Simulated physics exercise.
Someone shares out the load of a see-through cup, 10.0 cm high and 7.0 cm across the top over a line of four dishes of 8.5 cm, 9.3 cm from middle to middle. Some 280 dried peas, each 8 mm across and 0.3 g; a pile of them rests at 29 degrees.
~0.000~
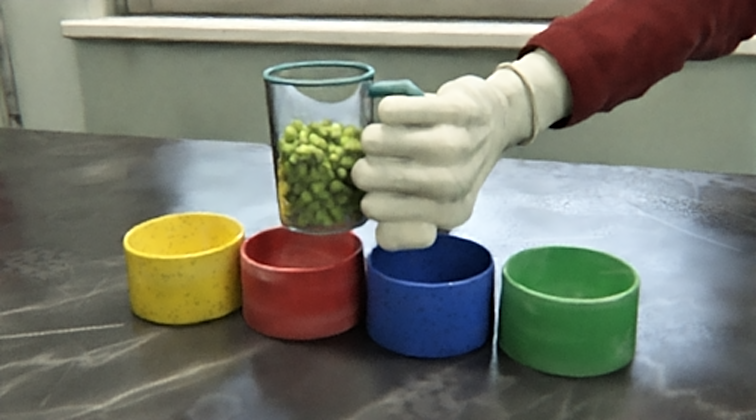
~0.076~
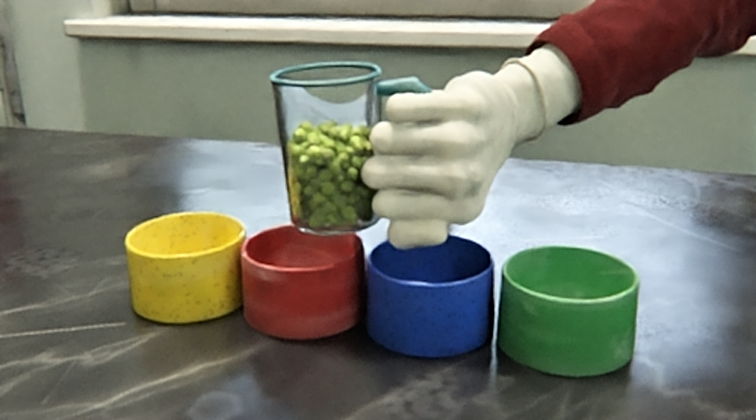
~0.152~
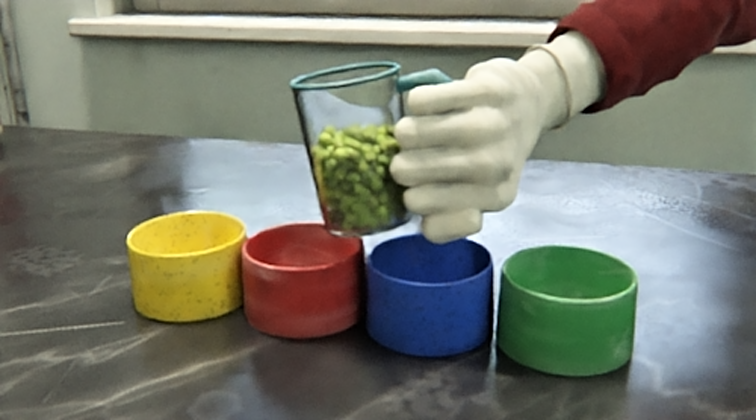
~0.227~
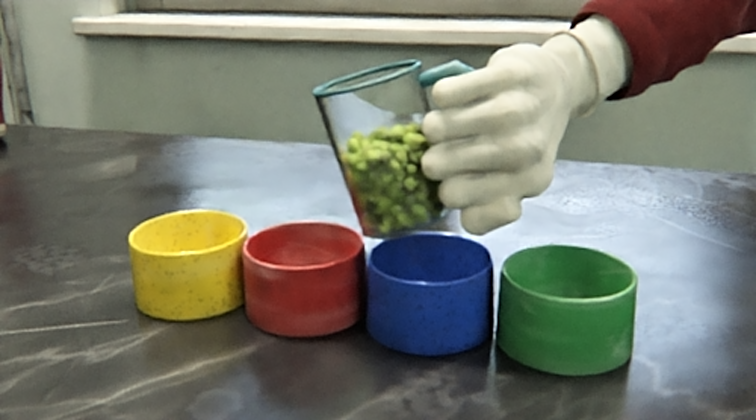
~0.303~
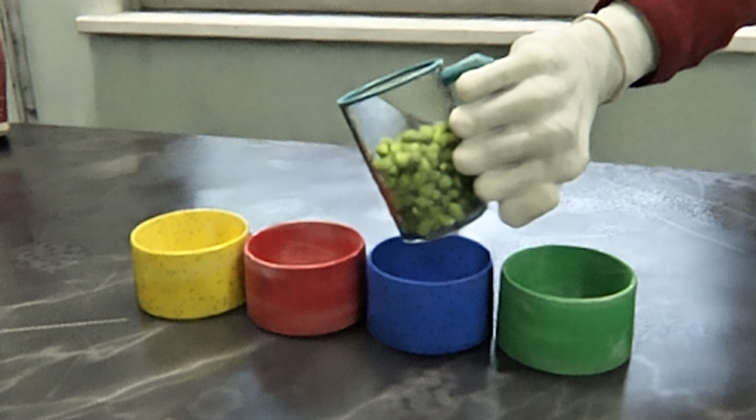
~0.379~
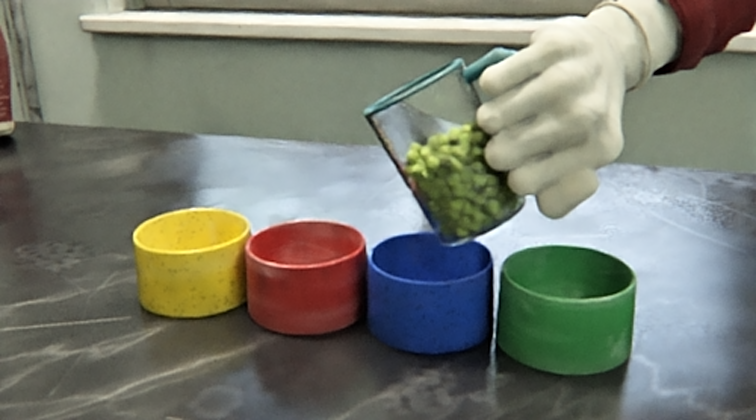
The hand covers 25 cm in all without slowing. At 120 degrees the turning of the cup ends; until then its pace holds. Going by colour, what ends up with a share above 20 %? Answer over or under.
Red under, blue under, green over, yellow under, counter under.
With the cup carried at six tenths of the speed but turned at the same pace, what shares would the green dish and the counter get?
Green 100, counter 0.
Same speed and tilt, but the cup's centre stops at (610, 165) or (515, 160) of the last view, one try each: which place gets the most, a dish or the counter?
Most goes to: Green; blue.
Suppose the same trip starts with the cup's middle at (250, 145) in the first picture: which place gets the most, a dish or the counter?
The winner: Green.
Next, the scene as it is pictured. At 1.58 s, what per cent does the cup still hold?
About 15 per cent.
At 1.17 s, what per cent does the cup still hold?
About 100 per cent.
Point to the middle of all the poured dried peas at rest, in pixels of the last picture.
Around (568, 307).
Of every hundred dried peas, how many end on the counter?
About 0 per cent.
Then, at 0.85 s, tilt 72 degrees; cup holds 100 %.
After 1.17 s, tilt 102 degrees; cup holds 100 %.
Then, at 1.58 s, tilt 120 degrees; cup holds 15 %, green 85 %.
By 2.1 s all is still; red 0 %, blue 0 %, green 100 %, yellow 0 %, counter 0 %.
